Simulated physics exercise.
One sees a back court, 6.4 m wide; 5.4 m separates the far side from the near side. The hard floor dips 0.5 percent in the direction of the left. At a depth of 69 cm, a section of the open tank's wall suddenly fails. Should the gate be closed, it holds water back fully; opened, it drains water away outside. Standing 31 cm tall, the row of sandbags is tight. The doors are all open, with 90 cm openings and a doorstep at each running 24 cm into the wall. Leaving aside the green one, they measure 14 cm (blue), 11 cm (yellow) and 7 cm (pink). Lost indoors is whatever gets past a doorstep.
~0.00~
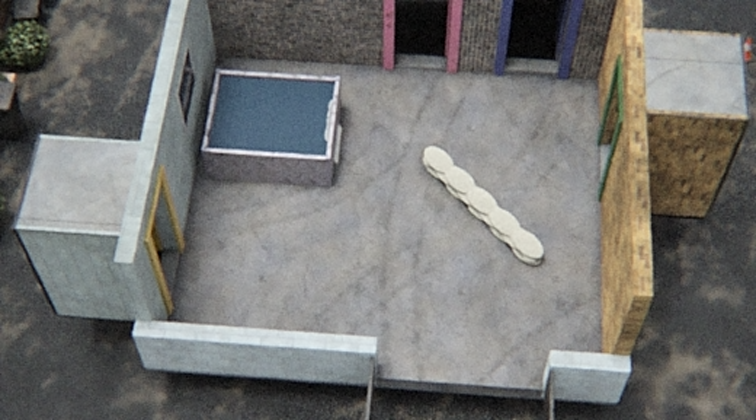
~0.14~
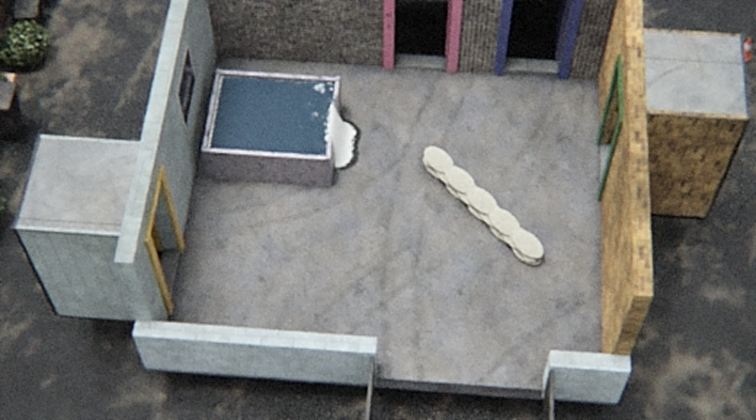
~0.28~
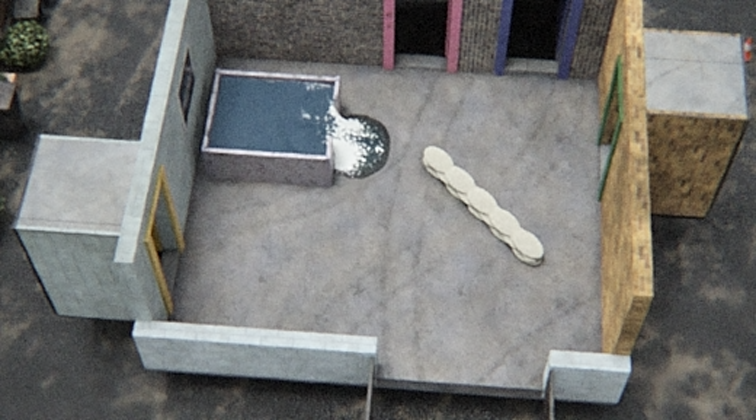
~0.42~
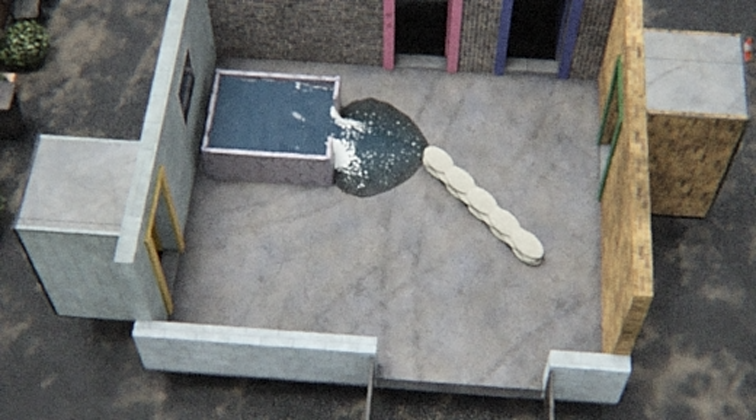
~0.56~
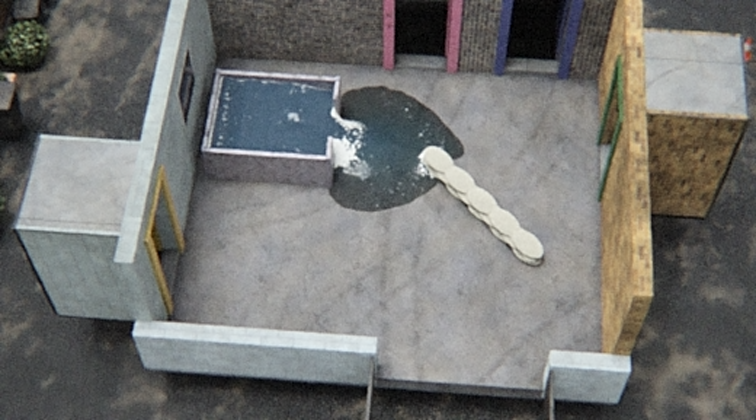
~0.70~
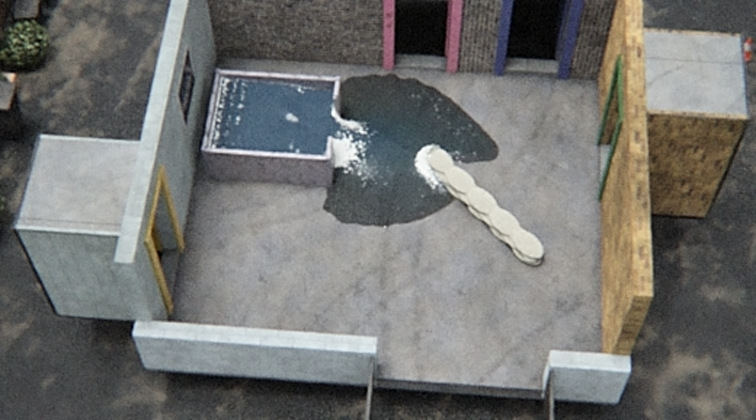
Water burst out through the right side of a raised tank in a walled yard, foaming at first, then spread across the floor in a dark, widening pool and reached around the near end of a pale, lumpy barrier.
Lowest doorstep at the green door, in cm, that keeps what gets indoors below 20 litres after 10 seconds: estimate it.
My estimate is 7.5 cm.
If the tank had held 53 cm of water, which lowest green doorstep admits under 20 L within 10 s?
The step would need to be some 5.0 cm high.
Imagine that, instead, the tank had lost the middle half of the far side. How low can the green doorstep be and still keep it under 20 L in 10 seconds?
Then it needs around 9.5 cm.
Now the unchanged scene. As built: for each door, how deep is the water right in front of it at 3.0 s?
Blue door 14 cm, yellow door 0 cm, green door 12 cm, pink door 7 cm.
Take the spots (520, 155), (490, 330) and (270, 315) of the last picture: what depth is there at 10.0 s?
Roughly 4, then 5, then 2 cm.
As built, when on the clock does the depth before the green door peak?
It peaks around 3.0 s.
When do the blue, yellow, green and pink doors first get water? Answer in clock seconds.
Arrival: Blue 1.3 s, yellow not within the 10 s, green 1.4 s, pink 0.8 s.
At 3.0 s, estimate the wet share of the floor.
Approximately 45 % of the floor.
After 1.4 s water covers 30 % of the floor, deepest (32 cm) near (347, 144); it has not reached the green door.
After 3.0 s water covers 45 % of the floor, deepest (30 cm) near (561, 94); 12 cm at the green door, 8 litres in over its 6 cm doorstep.
After 10.0 s water covers 70 % of the floor, deepest (8 cm) near (572, 376); 6 cm at the green door, 35 litres in over its 6 cm doorstep.
At the green door as built, the water arrived by 1.5 s and peaked near 12 cm at 3.0 s.
Run again over the same 10 s with other heights there, 28 litres in over 6.5 cm, 12 litres over 8.5 cm. The limit of 20 litres is kept from about 7.5 cm up.
